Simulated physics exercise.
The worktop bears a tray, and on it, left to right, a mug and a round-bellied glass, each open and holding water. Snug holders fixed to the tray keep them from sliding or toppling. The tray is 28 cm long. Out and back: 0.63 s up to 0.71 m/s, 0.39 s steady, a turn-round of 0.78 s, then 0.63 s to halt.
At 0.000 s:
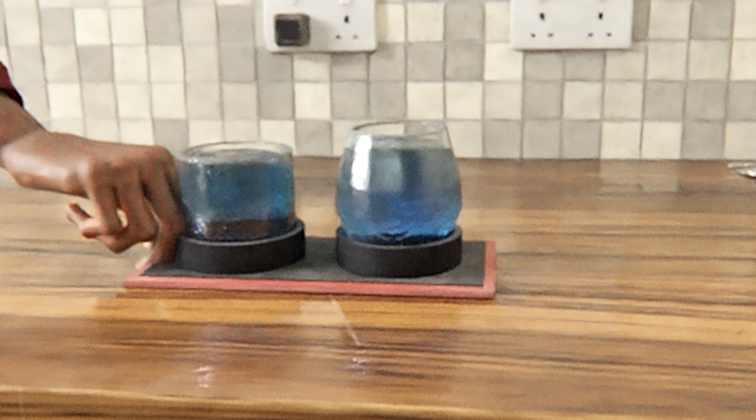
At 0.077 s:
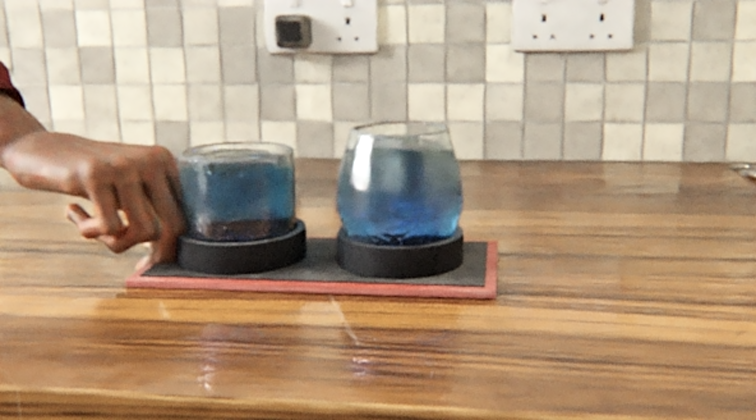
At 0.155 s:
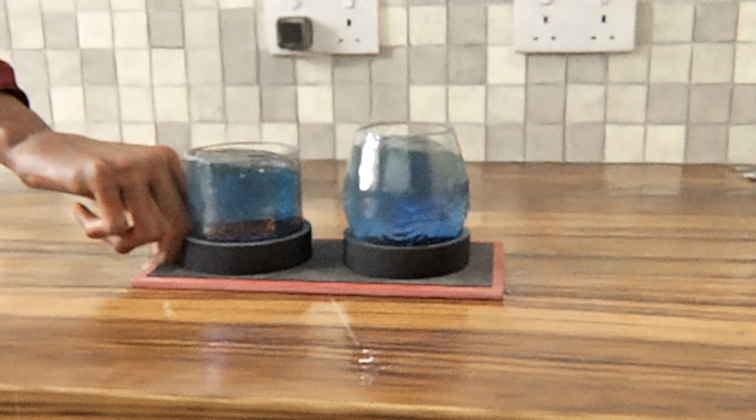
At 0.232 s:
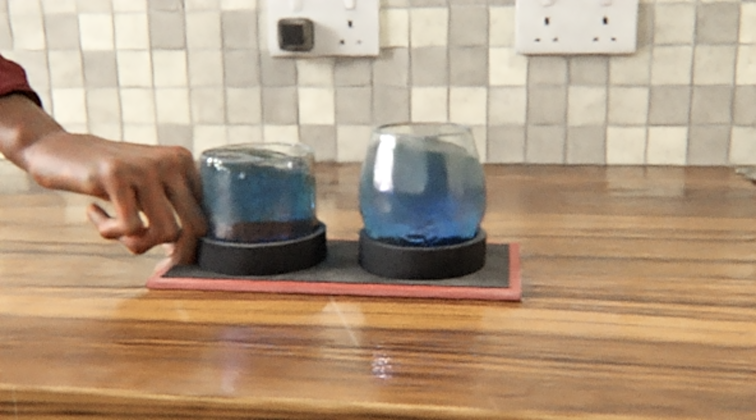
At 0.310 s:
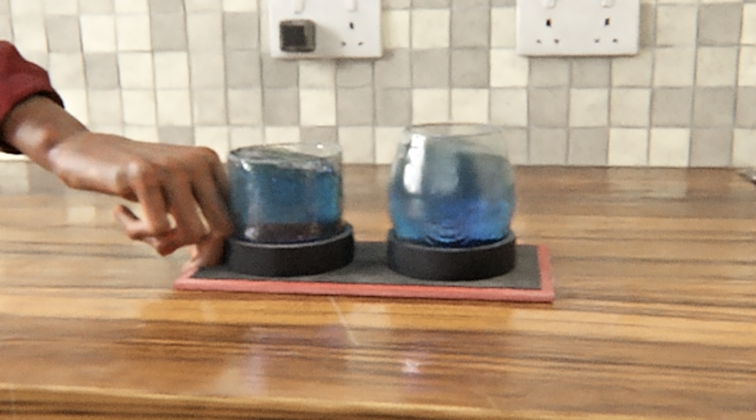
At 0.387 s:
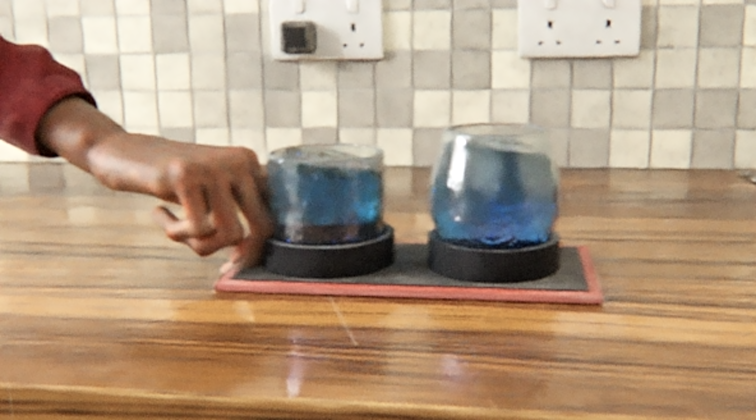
Tray holding two open glass vessels of blue water sliding right across a wooden worktop, pushed by a hand, the water tilting.
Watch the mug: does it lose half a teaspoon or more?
It loses some.
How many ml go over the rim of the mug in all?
Some 10 ml.
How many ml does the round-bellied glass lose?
Close to 0 ml.
After 0.96 s the tray moves at 0.71 m/s; losses from the left are 0, 0 ml.
After 1.53 s the tray moves at 0.34 m/s; losses from the left are 9, 0 ml.
After 2.11 s the tray moves at 0.37 m/s; losses from the left are 11, 0 ml.
After 2.68 s the tray moves at 0.00 m/s; losses from the left are 11, 0 ml.
In the end losses from the left are 11, 0 ml.
